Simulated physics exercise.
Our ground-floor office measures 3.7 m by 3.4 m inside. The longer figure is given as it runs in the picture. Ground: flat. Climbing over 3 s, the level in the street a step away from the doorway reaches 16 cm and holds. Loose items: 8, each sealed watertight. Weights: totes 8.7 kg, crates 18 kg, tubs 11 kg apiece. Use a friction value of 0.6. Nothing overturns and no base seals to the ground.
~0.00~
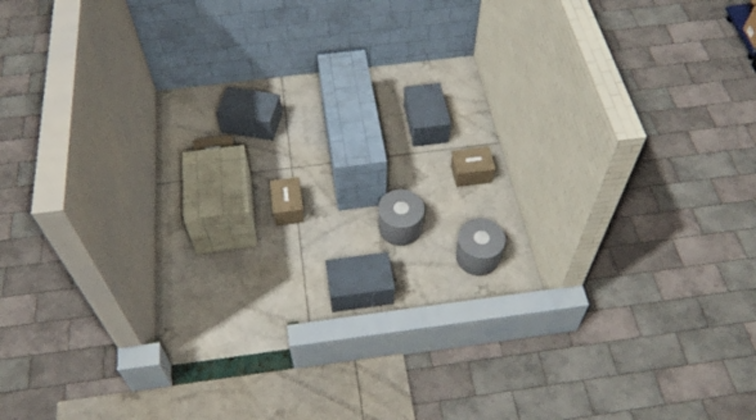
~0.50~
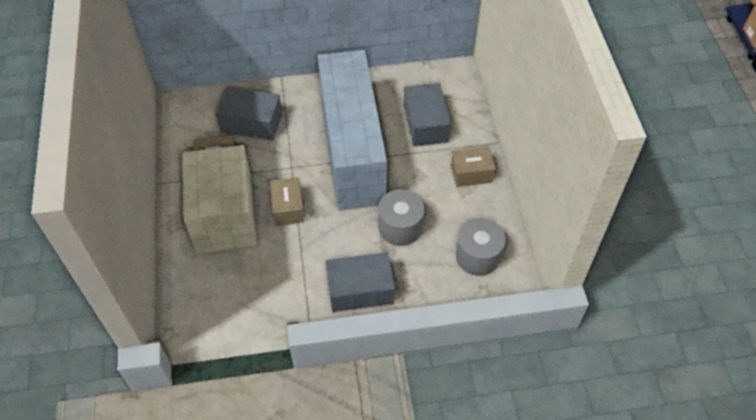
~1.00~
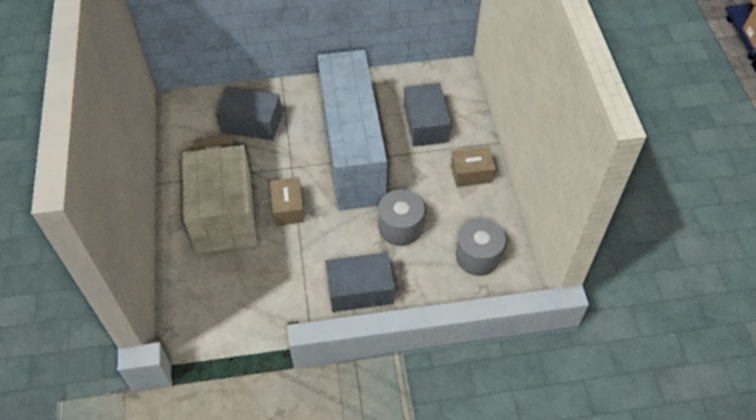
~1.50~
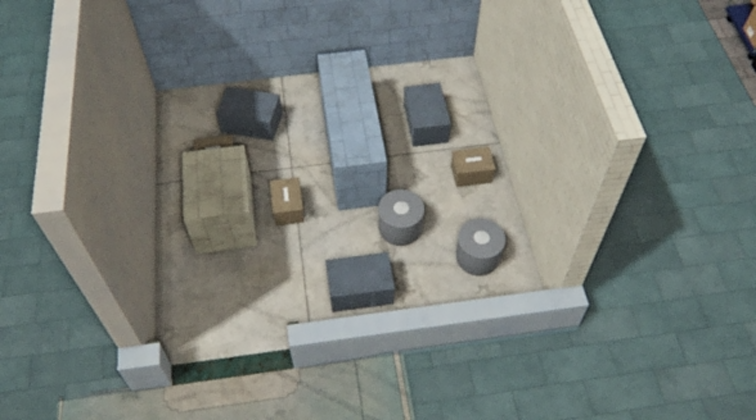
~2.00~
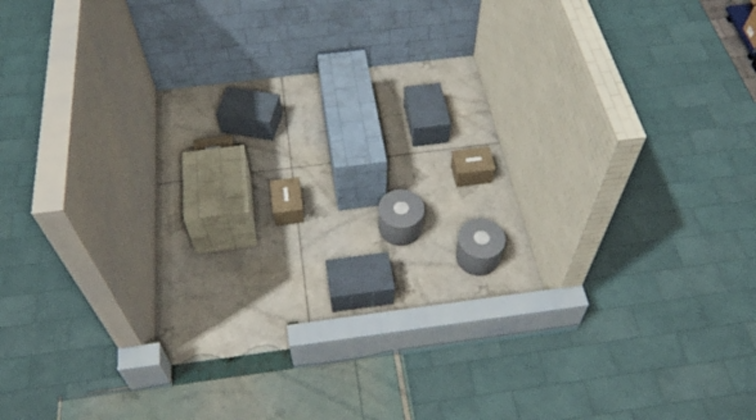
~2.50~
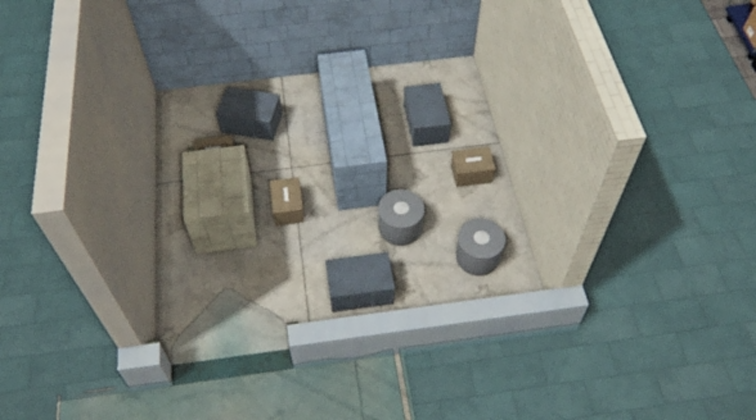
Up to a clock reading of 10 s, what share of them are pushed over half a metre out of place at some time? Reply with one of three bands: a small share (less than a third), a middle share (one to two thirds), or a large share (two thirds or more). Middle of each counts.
A small share, less than a third.
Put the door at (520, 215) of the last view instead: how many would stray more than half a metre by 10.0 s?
Count: 4.
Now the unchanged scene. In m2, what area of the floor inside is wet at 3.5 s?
The covered patch comes to about 2.0 m2.
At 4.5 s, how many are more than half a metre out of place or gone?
By that point, 0.
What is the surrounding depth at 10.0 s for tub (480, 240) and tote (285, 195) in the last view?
Roughly 5 and 6 cm.
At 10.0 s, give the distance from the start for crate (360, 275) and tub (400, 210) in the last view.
In that order: 0 cm, 40 cm.
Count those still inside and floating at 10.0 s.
At that time the total is 1.
After 3.5 s 0 of 8 are over 50 cm from their spots; 0 afloat.
After 4.5 s 0 of 8 are over 50 cm from their spots; 0 afloat.
After 7.0 s 0 of 8 are over 50 cm from their spots; 0 afloat.
After 10.0 s 0 of 8 are over 50 cm from their spots, and 0 have been at some point; 1 afloat.
